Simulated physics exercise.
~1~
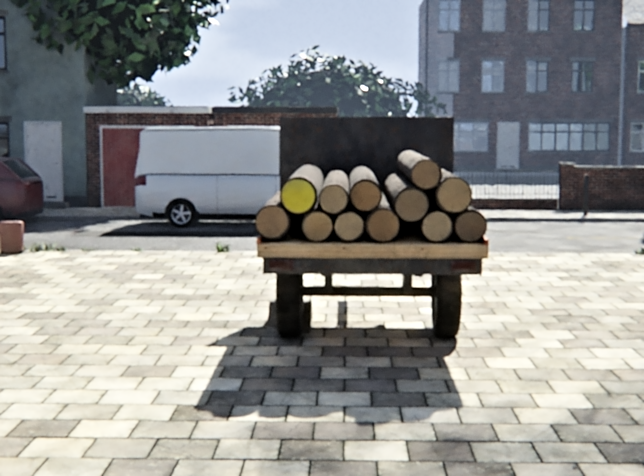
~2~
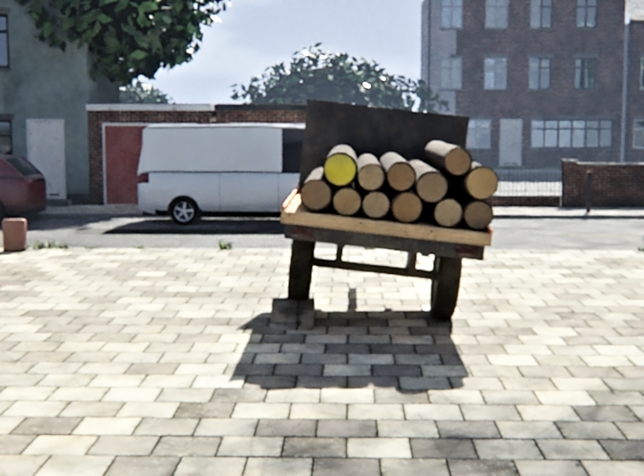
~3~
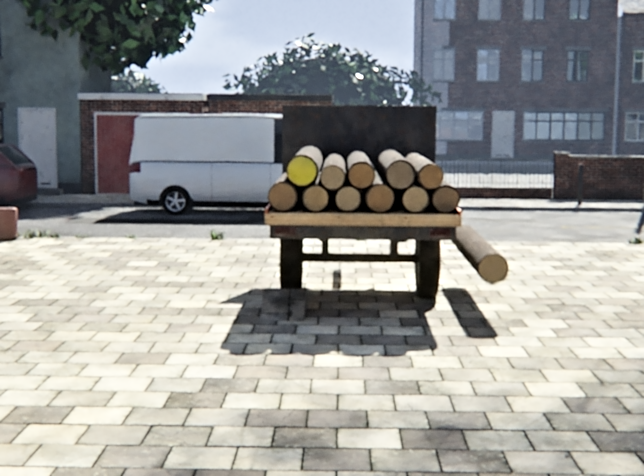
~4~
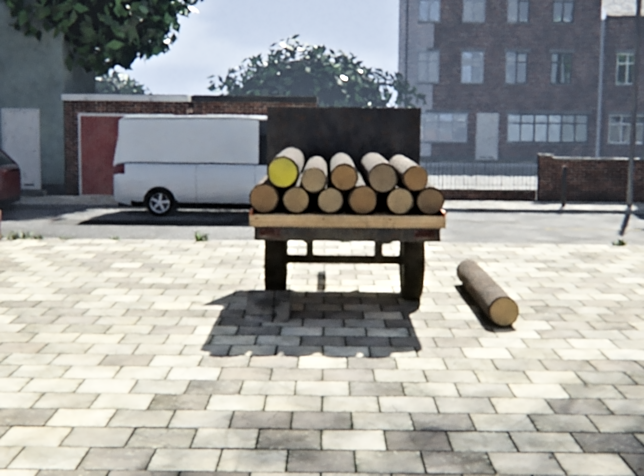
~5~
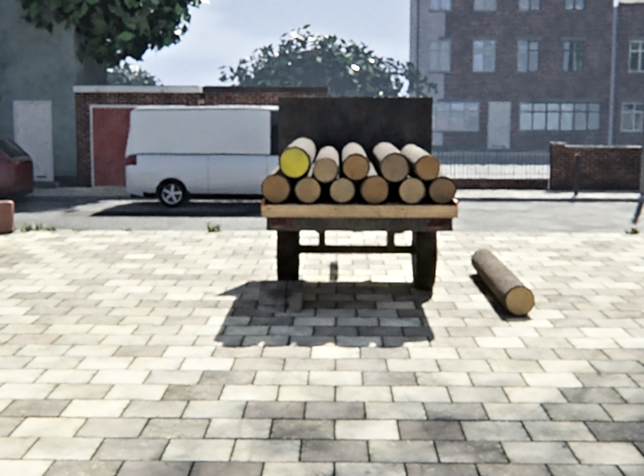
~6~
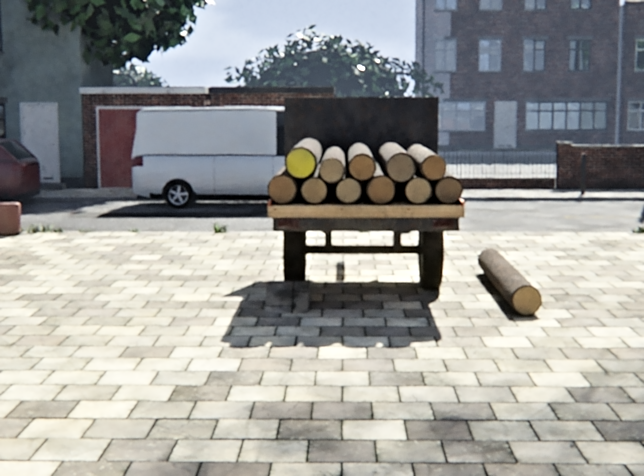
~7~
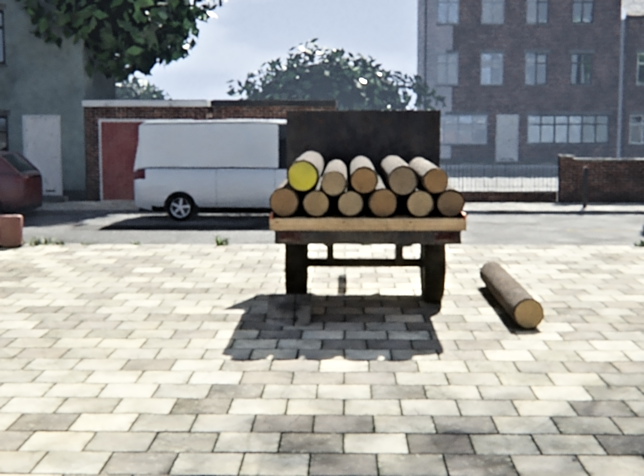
A flat trailer stacked with logs, one with a yellow end, tilted as its left side rose and then came down level. One log dropped off the right side onto the paving, while the yellow one stayed up on the pile.
